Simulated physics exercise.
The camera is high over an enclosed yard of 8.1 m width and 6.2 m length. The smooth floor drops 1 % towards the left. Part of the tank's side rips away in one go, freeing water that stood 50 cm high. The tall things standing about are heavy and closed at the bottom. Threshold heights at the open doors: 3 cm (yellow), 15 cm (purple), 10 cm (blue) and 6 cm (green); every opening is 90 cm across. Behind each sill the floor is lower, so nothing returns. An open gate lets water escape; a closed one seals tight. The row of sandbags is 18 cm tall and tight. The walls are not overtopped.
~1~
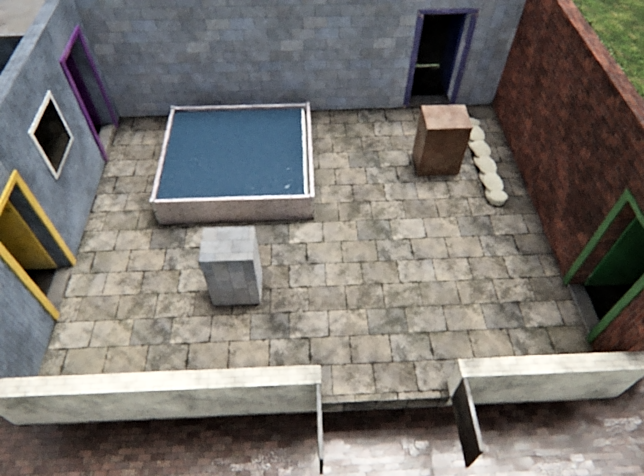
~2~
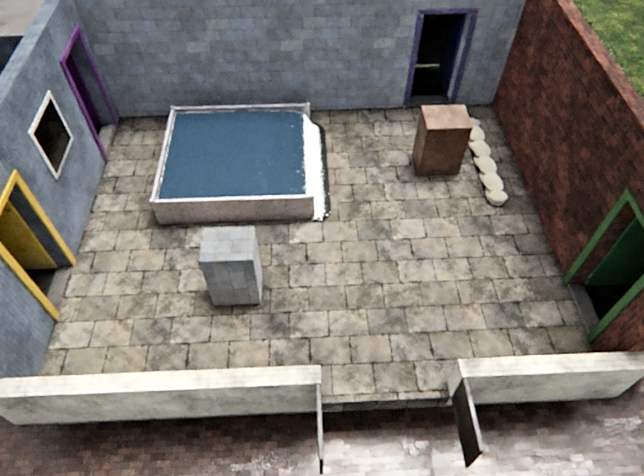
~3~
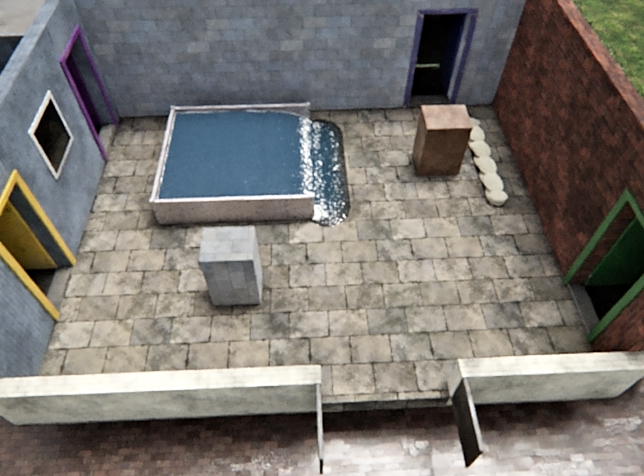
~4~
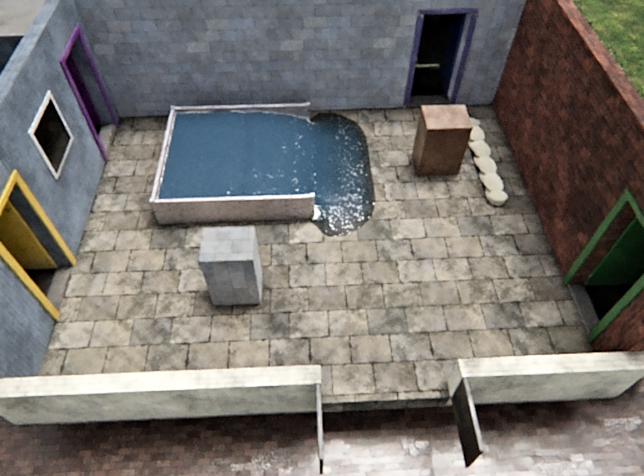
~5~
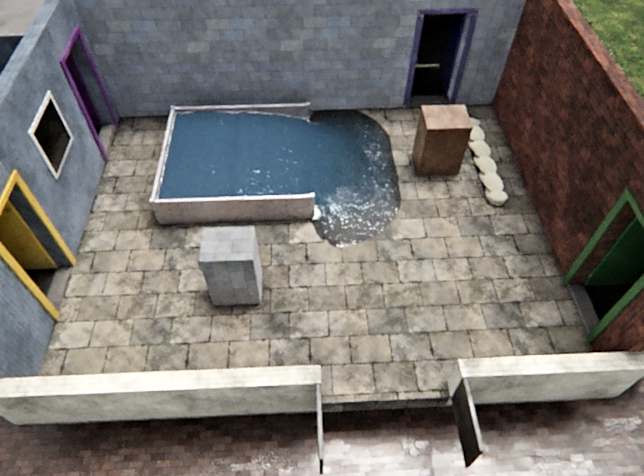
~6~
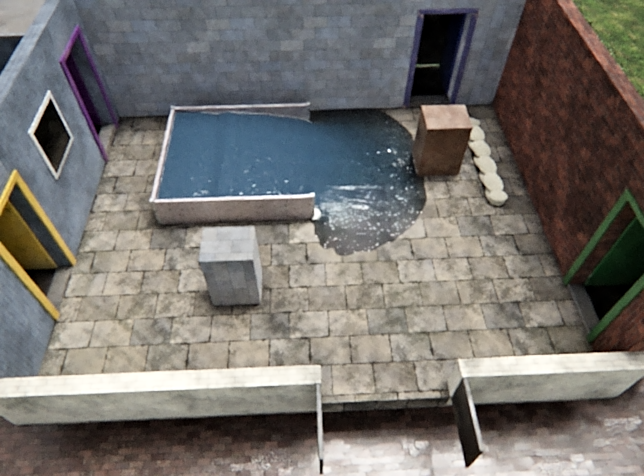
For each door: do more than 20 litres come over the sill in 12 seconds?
The water let in: At the yellow door it goes over the limit; at the purple door it stays under the limit; at the blue door it goes over the limit; at the green door it exceeds the limit.
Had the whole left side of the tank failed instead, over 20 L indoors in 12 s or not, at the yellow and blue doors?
Against that limit: Yellow above, blue not over.
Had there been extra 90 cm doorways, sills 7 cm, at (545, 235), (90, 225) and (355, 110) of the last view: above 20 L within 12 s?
In that order: Past it, not over, above.
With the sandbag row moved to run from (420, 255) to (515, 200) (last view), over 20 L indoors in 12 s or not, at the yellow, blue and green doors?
Against that limit: Yellow above, blue past it, green not over.
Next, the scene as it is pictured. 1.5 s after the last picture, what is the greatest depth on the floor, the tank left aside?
Roughly 36 cm.
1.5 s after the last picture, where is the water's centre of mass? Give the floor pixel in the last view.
Near (318, 169).
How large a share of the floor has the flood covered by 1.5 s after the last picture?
Near 35 per cent is wet.
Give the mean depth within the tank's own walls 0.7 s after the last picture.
About 33 cm.
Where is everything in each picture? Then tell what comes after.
In the first frame, the tank at (238, 152) is whole and still, 50 cm deep.
In the second frame, the front is at (322, 217), 1.3 m from the gap at (309, 163); 0.5 m2 of floor is under water; 50 cm left at the back of the tank.
In the third frame, the front is at (332, 222), 1.4 m from the gap at (309, 164); 1.5 m2 of floor is under water; 50 cm left at the back of the tank.
In the fourth frame, the front is at (343, 229), 1.7 m from the gap at (309, 164); 3.0 m2 of floor is under water; 50 cm left at the back of the tank.
In the fifth frame, water pours out at (309, 165) and has run 1.9 m, to (351, 112); typically 6 cm deep outside, 50 cm at the tank's back.
In the sixth frame, water pours out at (309, 165) and has run 2.3 m, to (395, 124); typically 6 cm deep outside, 50 cm at the tank's back.
Then, 0.7 s after the last picture water covers 25 % of the floor and is deepest (31 cm) near (408, 167); yellow door not reached, purple door not reached, blue door 6 cm at the sill, 0 L in, green door not reached.
Then, 1.5 s after the last picture water covers 35 % of the floor and is deepest (36 cm) near (485, 106); yellow door not reached, purple door not reached, blue door 15 cm at the sill, 0 L in, green door not reached.
Then, 2.8 s after the last picture water covers 45 % of the floor and is deepest (32 cm) near (487, 111); yellow door not reached, purple door not reached, blue door 20 cm at the sill, 42 L in, green door 13 cm at the sill, 8 L in.
Then, 6.3 s after the last picture water covers 70 % of the floor and is deepest (16 cm) near (554, 308); yellow door not reached, purple door not reached, blue door 10 cm at the sill, 126 L in, green door 15 cm at the sill, 119 L in.
Then, 11.3 s after the last picture water covers 95 % of the floor and is deepest (12 cm) near (31, 400); yellow door 7 cm at the sill, 36 L in, purple door 6 cm at the sill, 0 L in, blue door 3 cm at the sill, 127 L in, green door 4 cm at the sill, 162 L in.
